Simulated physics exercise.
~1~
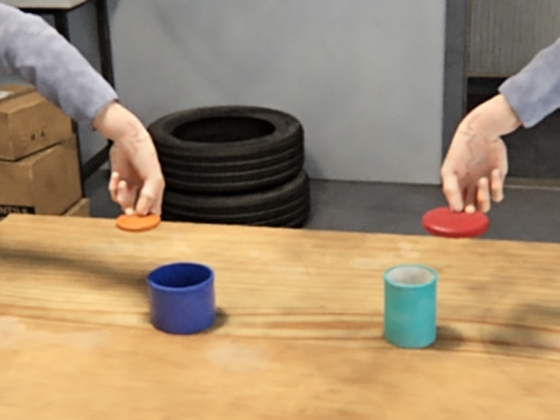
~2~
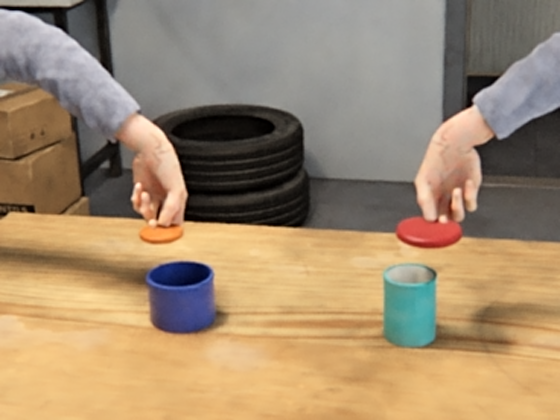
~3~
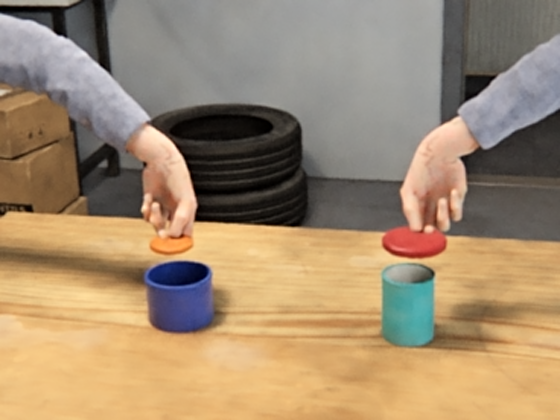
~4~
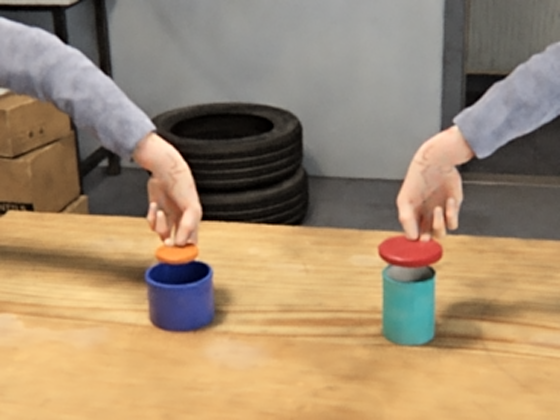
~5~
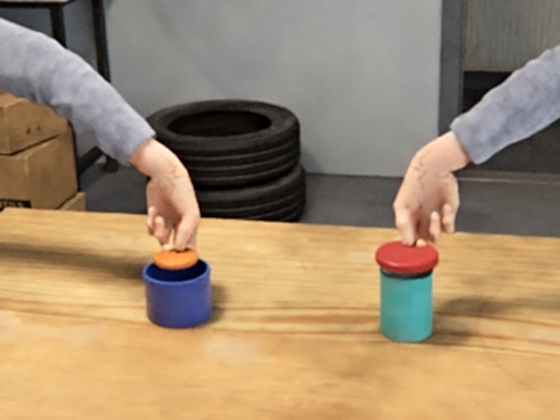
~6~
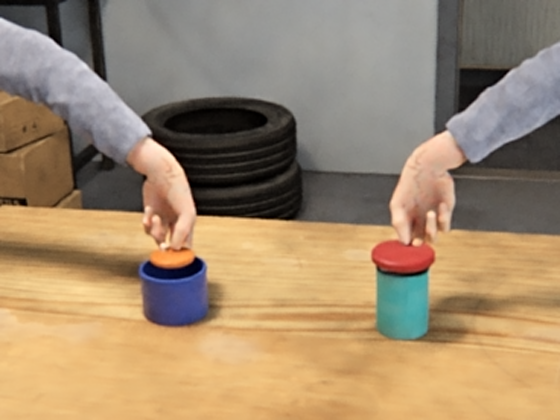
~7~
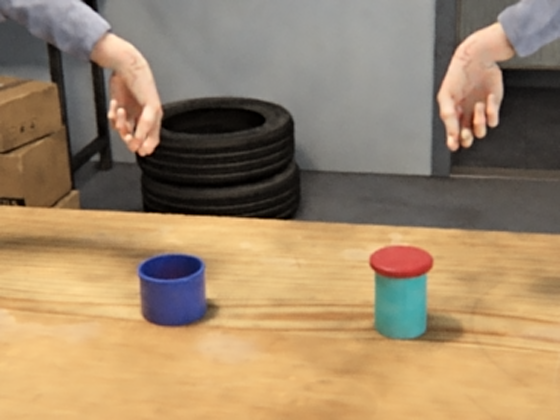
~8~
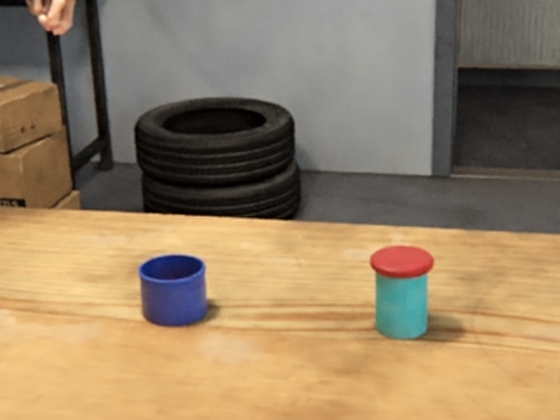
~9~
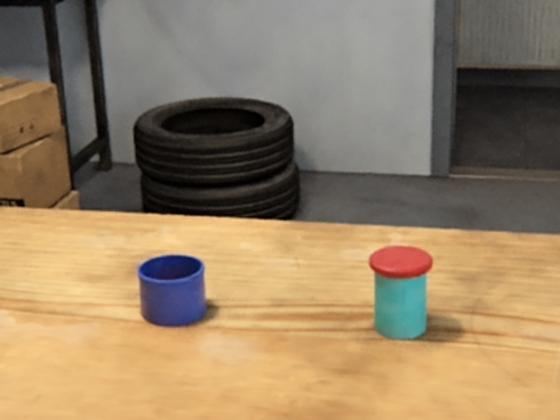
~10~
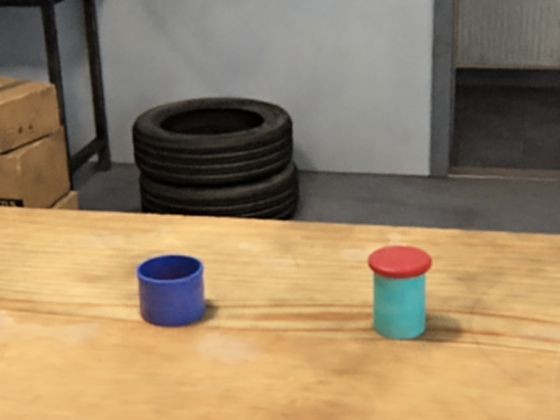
Two hands lowering discs onto pots and withdrawing, the orange one dropping into the blue pot, the red one capping the teal.
